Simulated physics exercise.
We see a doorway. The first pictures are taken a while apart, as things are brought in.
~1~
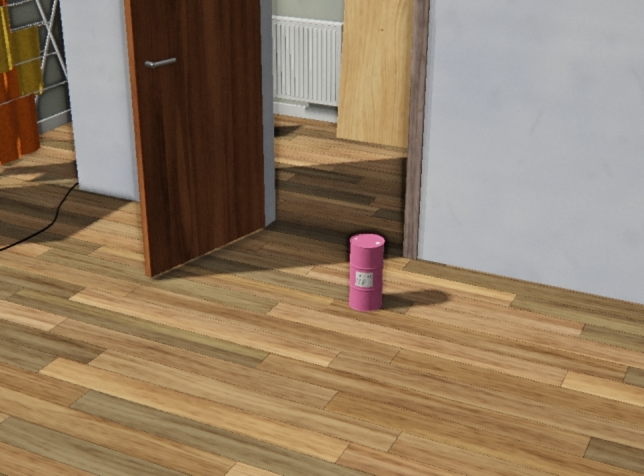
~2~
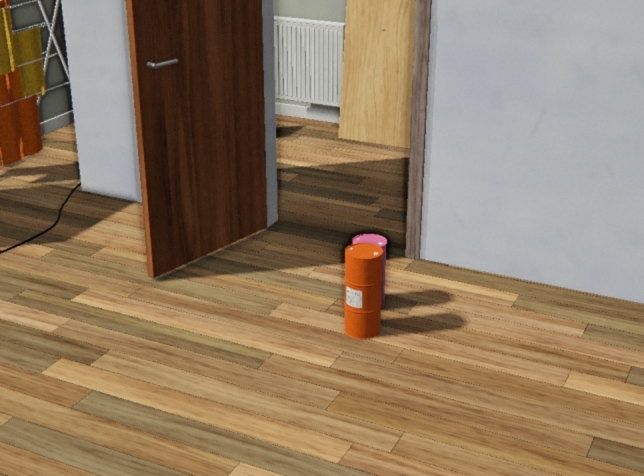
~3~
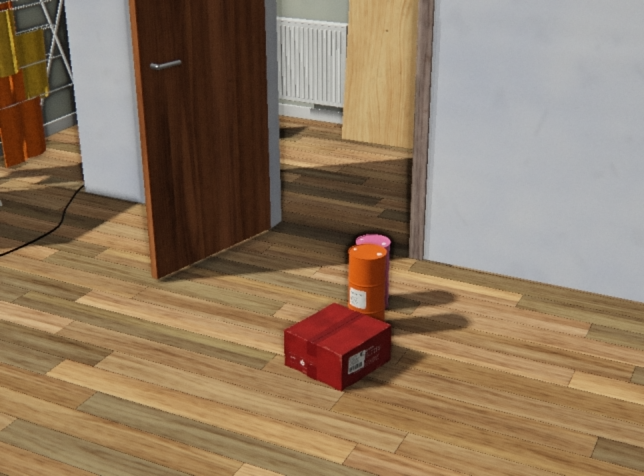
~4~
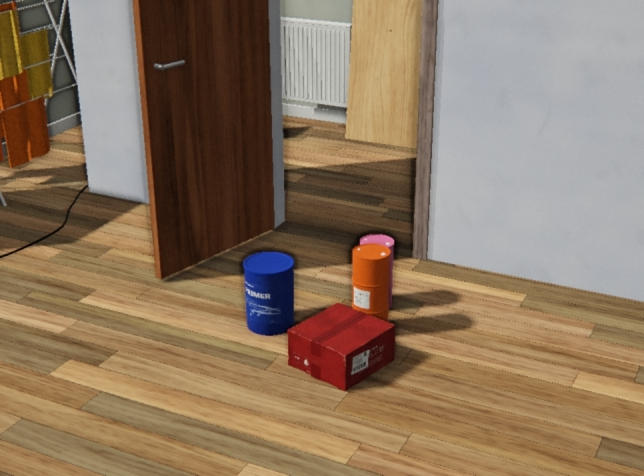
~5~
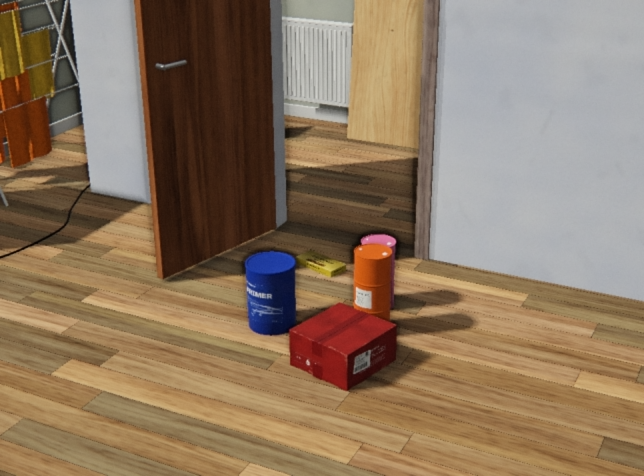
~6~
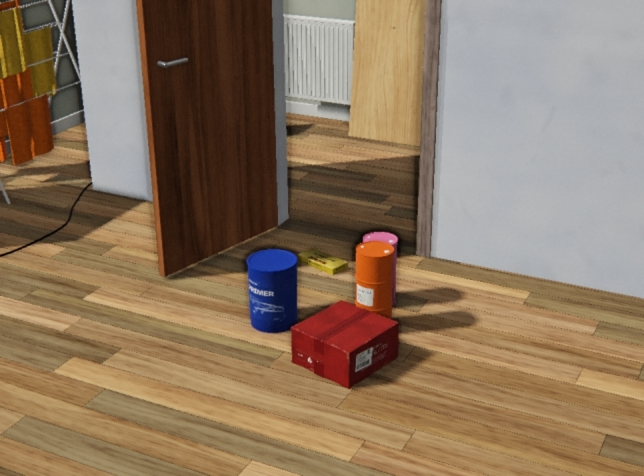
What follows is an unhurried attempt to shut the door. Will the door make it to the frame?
In the end the door shuts.
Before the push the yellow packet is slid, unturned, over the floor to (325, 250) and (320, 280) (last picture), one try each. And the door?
In the first case it reaches the frame; in the second case it is blocked.
Then, 0.90 s past the last view, door 61° open.
Then, 1.30 s past the last view, door 30° open; yellow packet displaced a little near (345, 258).
Then, 1.60 s past the last view, door 8° open; yellow packet displaced about its own width near (374, 244).
Finally, door 0° open; moved from the start, yellow packet; the other 4 still in place. Final places as the last picture's camera would see them, yellow packet near (386, 236).
